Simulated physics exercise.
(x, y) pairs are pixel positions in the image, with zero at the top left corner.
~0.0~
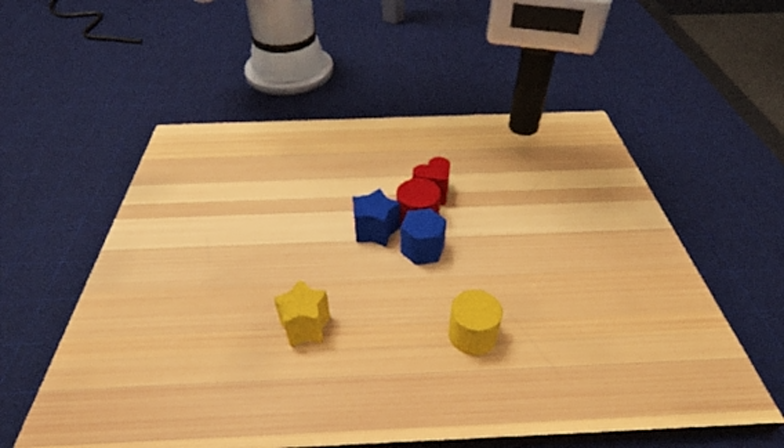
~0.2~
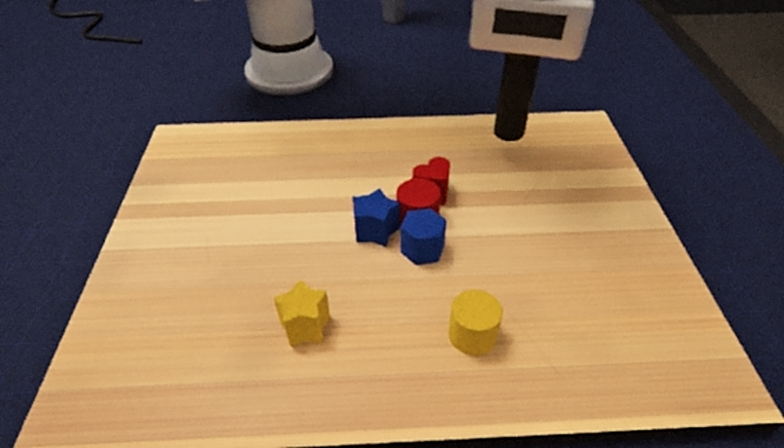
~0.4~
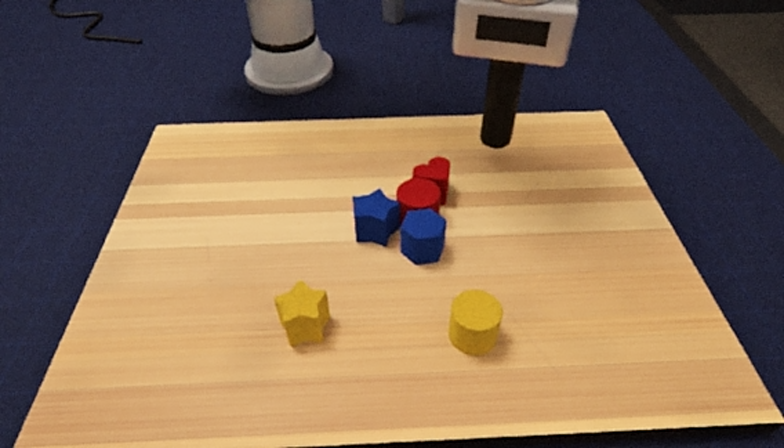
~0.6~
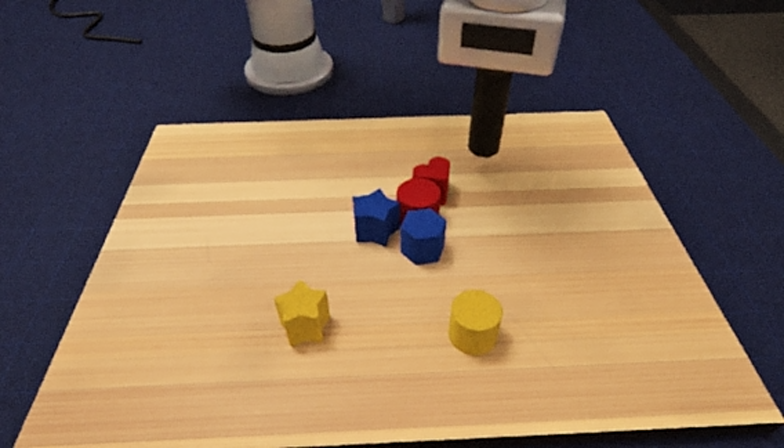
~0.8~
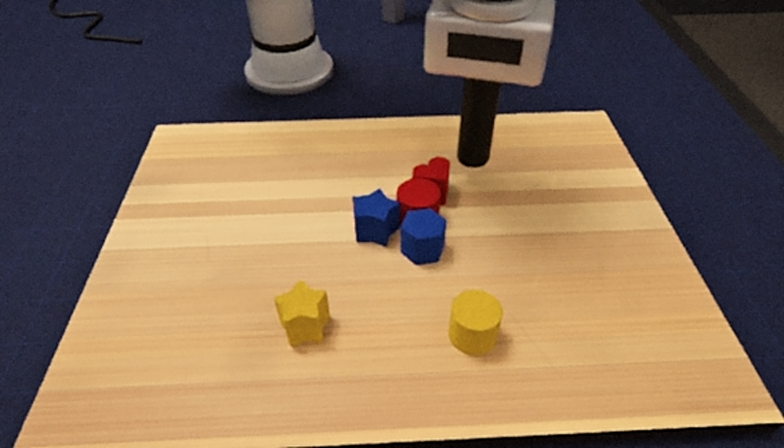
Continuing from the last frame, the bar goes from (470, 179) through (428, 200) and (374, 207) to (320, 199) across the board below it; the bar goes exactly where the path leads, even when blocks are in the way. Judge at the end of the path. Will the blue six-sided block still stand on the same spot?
No, that is not how it ends up.
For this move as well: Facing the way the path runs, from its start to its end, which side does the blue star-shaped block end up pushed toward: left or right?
It will end up to the left.
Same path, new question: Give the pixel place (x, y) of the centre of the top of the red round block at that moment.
My estimate: (384, 209).
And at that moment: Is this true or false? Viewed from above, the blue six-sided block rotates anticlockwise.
My answer: True.
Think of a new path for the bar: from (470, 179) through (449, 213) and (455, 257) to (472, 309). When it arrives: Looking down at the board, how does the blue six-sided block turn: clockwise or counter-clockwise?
It spins with the clock.
The first path, step by step. One third of the way, bar (428, 181); blue star-shaped block (371, 207), turned 20° clockwise; red round block (408, 196); blue six-sided block (424, 225); red heart-shaped block (396, 169).
Two thirds of the way, bar (373, 187); blue star-shaped block (345, 221), turned 20° clockwise; red round block (384, 209); blue six-sided block (422, 230), turned 25° anticlockwise; red heart-shaped block (350, 166), turned 45° clockwise.
At the end, bar (318, 179); blue star-shaped block (345, 221), turned 20° clockwise; red round block (384, 209); blue six-sided block (422, 230), turned 25° anticlockwise; red heart-shaped block (318, 153), turned 85° clockwise.
